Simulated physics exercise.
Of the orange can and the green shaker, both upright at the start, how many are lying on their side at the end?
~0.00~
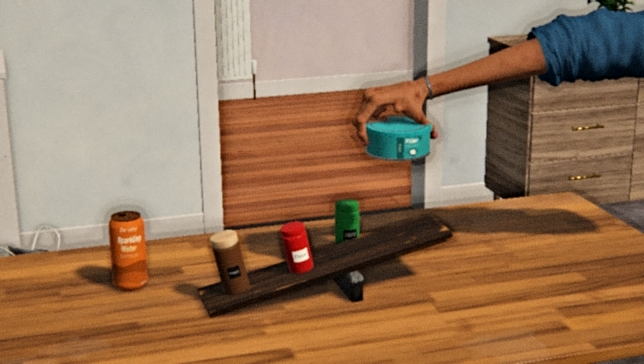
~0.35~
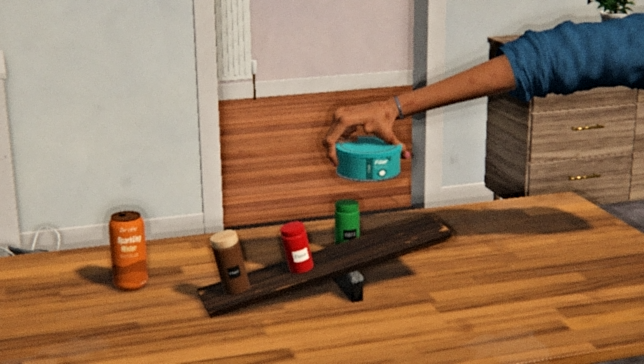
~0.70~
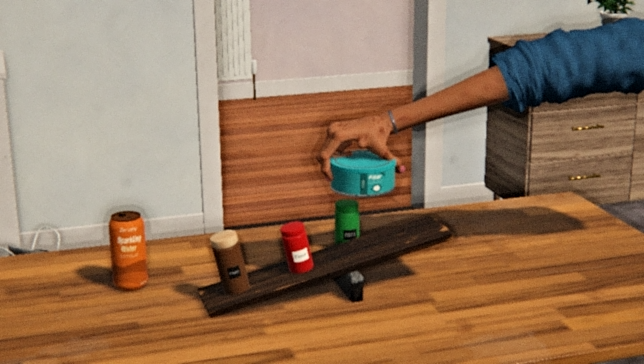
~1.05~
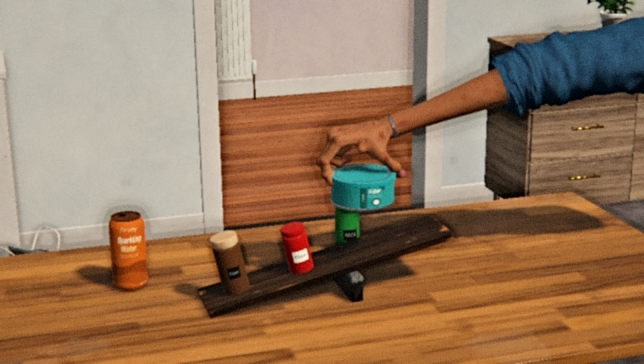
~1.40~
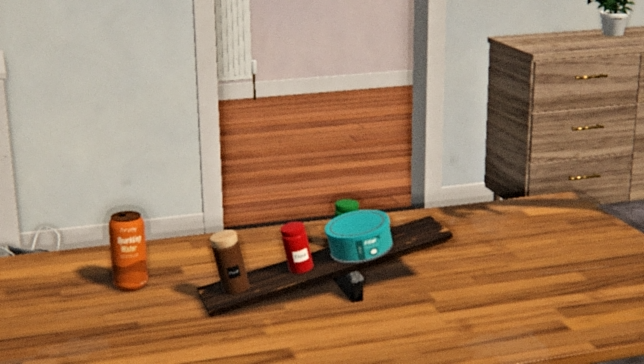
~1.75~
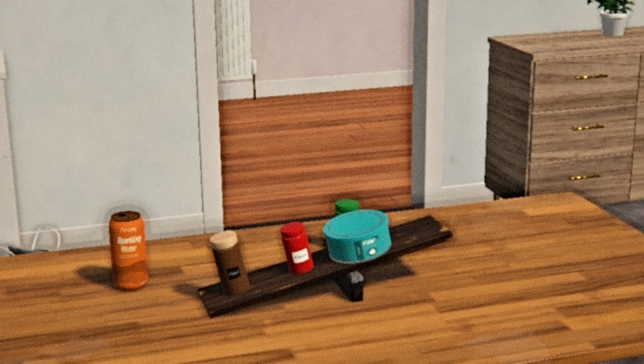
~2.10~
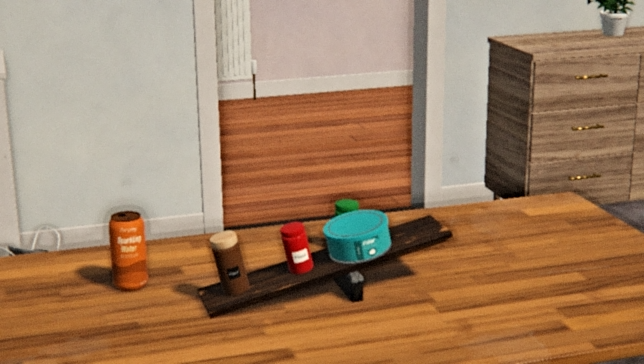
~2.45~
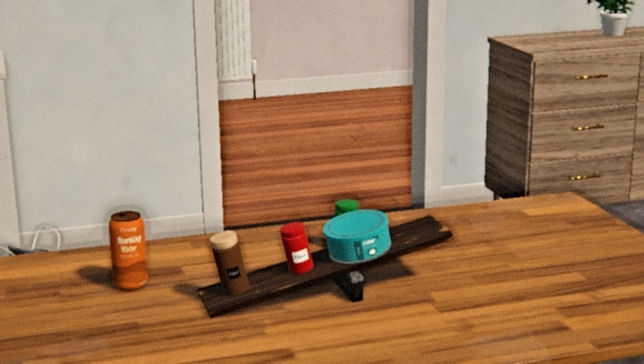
Neither of them is lying on its side at the end. The orange can still stands on the table, and the green shaker remains upright, partly hidden behind the turquoise tub.
We see a hand lower a turquoise tub over a tilted plank holding brown, red and green shakers, then let go and withdraw. The tub lands on the plank, partly hiding the green shaker, and the plank rests with its left end still low beside an orange can.
